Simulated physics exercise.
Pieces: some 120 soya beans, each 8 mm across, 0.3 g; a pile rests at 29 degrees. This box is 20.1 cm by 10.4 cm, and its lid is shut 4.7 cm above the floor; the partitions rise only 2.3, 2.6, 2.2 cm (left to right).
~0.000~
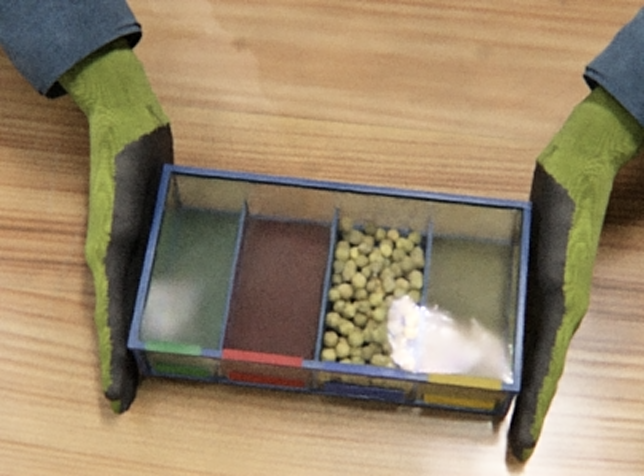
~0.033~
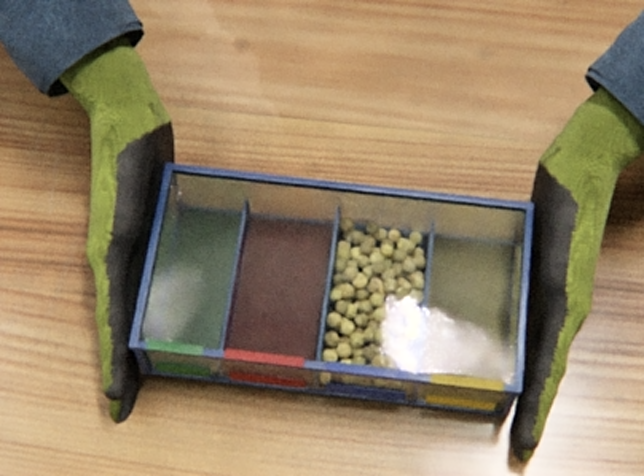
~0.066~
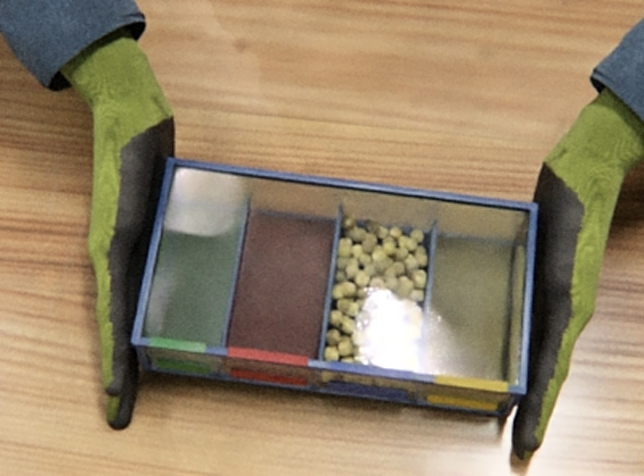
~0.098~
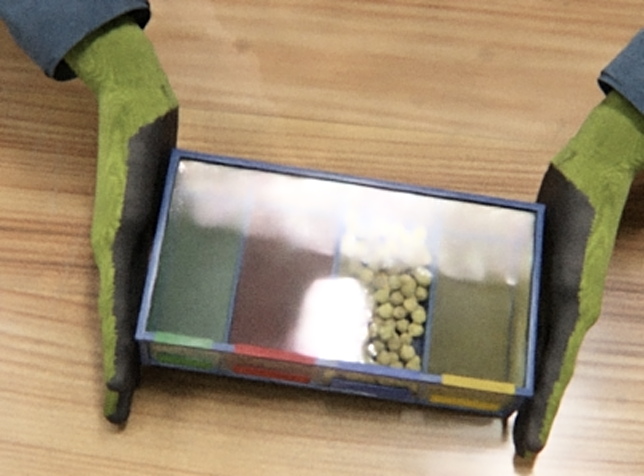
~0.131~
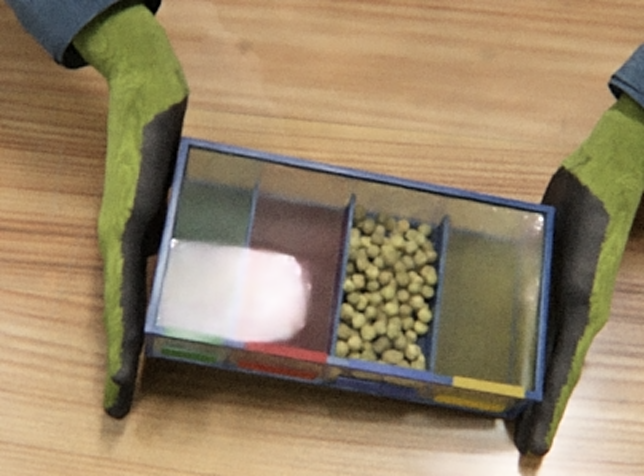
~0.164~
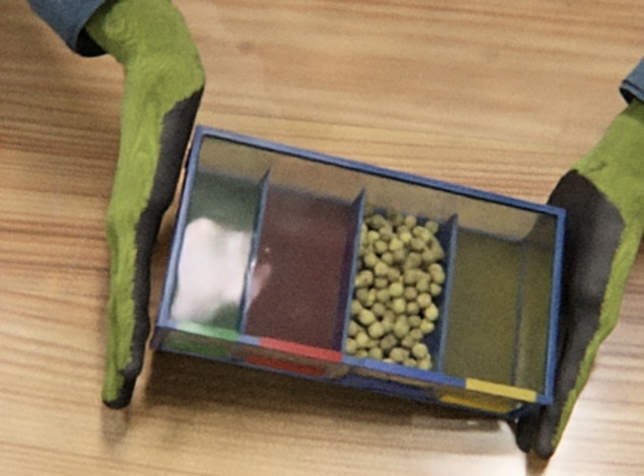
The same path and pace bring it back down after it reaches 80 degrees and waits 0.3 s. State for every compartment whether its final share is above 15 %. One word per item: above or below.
In order - red: Below; blue: Above; green: Below; yellow: Above.
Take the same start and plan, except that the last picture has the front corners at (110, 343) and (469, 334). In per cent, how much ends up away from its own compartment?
Then roughly 55 per cent.
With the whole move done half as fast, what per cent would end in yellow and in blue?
I'd expect yellow at 30 percent and blue at 70 percent.
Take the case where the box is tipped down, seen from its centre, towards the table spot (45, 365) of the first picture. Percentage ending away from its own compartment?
That would be close to 55 per cent.
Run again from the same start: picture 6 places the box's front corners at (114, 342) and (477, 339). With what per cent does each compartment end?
The compartments end with red 5 per cent, blue 55 per cent, green 45 per cent and yellow 0 per cent.
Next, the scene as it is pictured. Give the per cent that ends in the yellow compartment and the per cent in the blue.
The yellow one gets 50 per cent and the blue one 50 per cent.
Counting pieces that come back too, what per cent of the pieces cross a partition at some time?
About 50 per cent.
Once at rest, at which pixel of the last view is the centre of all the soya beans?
Approximately (436, 346) in the last view.
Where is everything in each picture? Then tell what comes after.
Box tilt 0 degrees, front corners at (137, 342) and (512, 385); blue 100 %, in the first picture.
Box tilt 1 degrees, front corners at (138, 342) and (514, 386), in the second picture.
Box tilt 3 degrees, front corners at (140, 339) and (518, 387), in the third picture.
Box tilt 6 degrees, front corners at (145, 333) and (524, 389), lowest corner right front, in the fourth picture.
Box tilt 11 degrees, front corners at (154, 327) and (534, 393), lowest corner right front, in the fifth picture.
Box tilt 16 degrees, front corners at (167, 321) and (544, 397), lowest corner right front; blue 100 %. Its pace works out near 155 degrees a second, in the sixth picture.
Then, at 0.79 s, tilt 80 degrees; blue 55 %, yellow 45 %.
After 1.21 s, tilt 45 degrees; blue 50 %, yellow 50 %.
After 1.71 s, tilt 0 degrees; blue 50 %, yellow 50 %.
In the end, at 2.1 s, red 0 %, blue 50 %, green 0 %, yellow 50 %.
